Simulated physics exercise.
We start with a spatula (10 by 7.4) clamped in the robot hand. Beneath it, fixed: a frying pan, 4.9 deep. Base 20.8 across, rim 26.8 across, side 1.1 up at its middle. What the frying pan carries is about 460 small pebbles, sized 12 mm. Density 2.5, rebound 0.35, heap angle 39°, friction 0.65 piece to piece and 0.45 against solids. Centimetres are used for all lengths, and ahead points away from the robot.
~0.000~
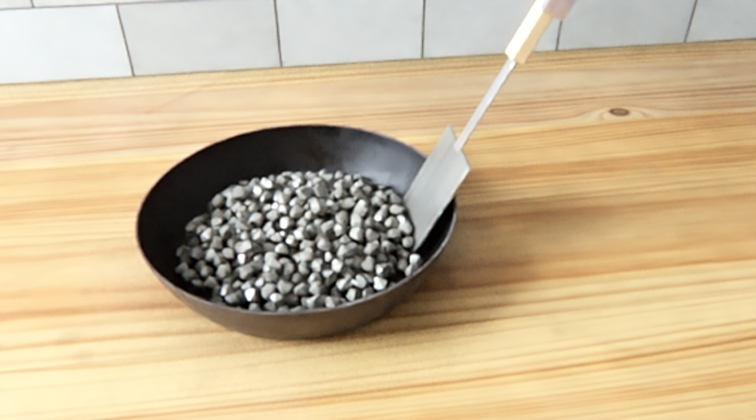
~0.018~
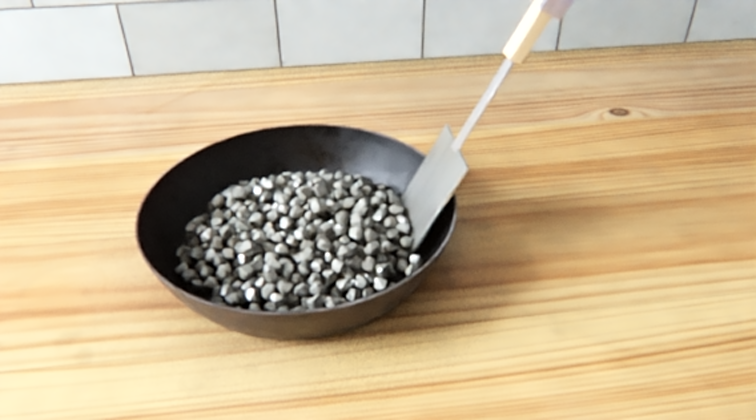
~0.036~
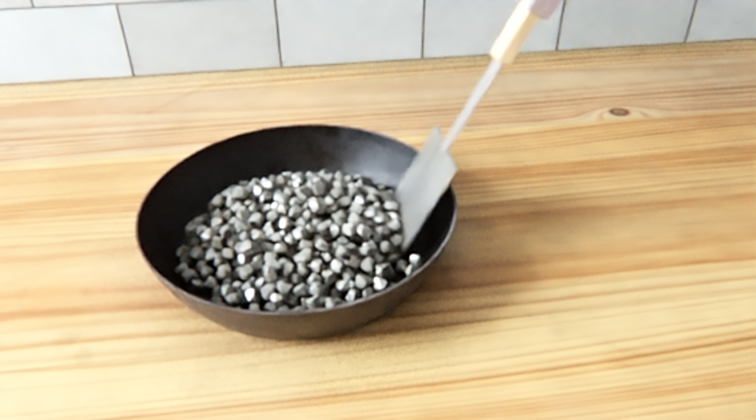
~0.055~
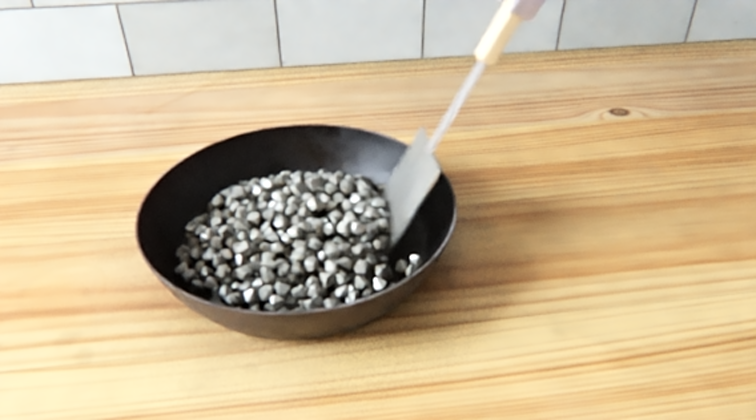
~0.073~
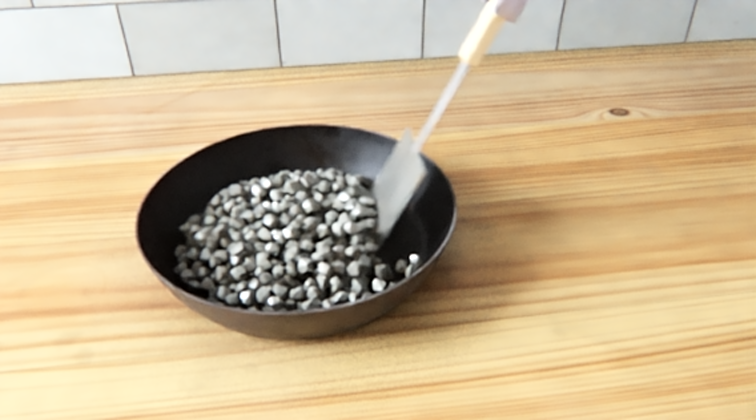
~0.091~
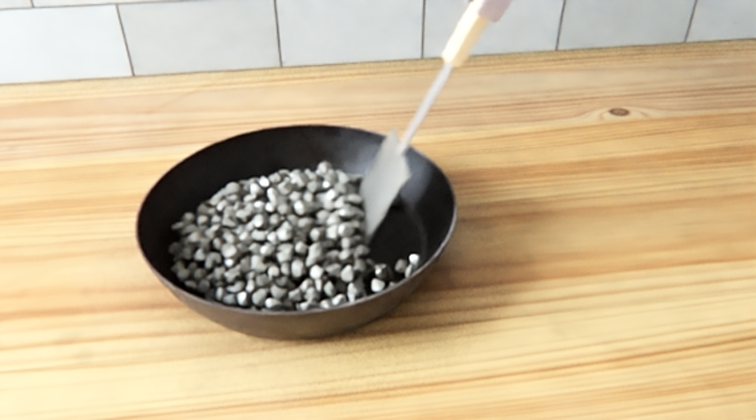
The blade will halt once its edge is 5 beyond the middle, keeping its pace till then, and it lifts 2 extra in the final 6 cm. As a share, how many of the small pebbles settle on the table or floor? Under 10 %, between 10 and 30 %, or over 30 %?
Under 10 %.
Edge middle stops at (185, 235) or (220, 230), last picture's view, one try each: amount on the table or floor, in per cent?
Close to 15 and close to 5 per cent, respectively.
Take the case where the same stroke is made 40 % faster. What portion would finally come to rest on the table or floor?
Estimated result: Some 5 %.
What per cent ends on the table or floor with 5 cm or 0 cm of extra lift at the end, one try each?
I'd put it near 5 in a hundred, then near 0 in a hundred.
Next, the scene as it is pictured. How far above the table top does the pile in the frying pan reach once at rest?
Top of the heap: Roughly 5.5 cm above the table top.
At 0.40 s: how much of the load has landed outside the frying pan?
That would be near 0 per cent, give or take.
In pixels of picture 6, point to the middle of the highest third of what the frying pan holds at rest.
I'd put it close to (211, 221).
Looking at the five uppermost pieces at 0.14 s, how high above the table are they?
I'd put them at about 5 centimetres above the table.
After 0.14 s, sloping 63°, highest piece 5 above the table; 465 in the frying pan.
After 0.18 s, sloping 63°, highest piece 6 above the table; 465 in the frying pan.
After 0.40 s, sloping 63°, highest piece 6 above the table; 465 in the frying pan.
After 1.45 s, sloping 63°, highest piece 5 above the table; 465 in the frying pan.
At rest, 465 in the frying pan. That is 0 % on the table or floor.
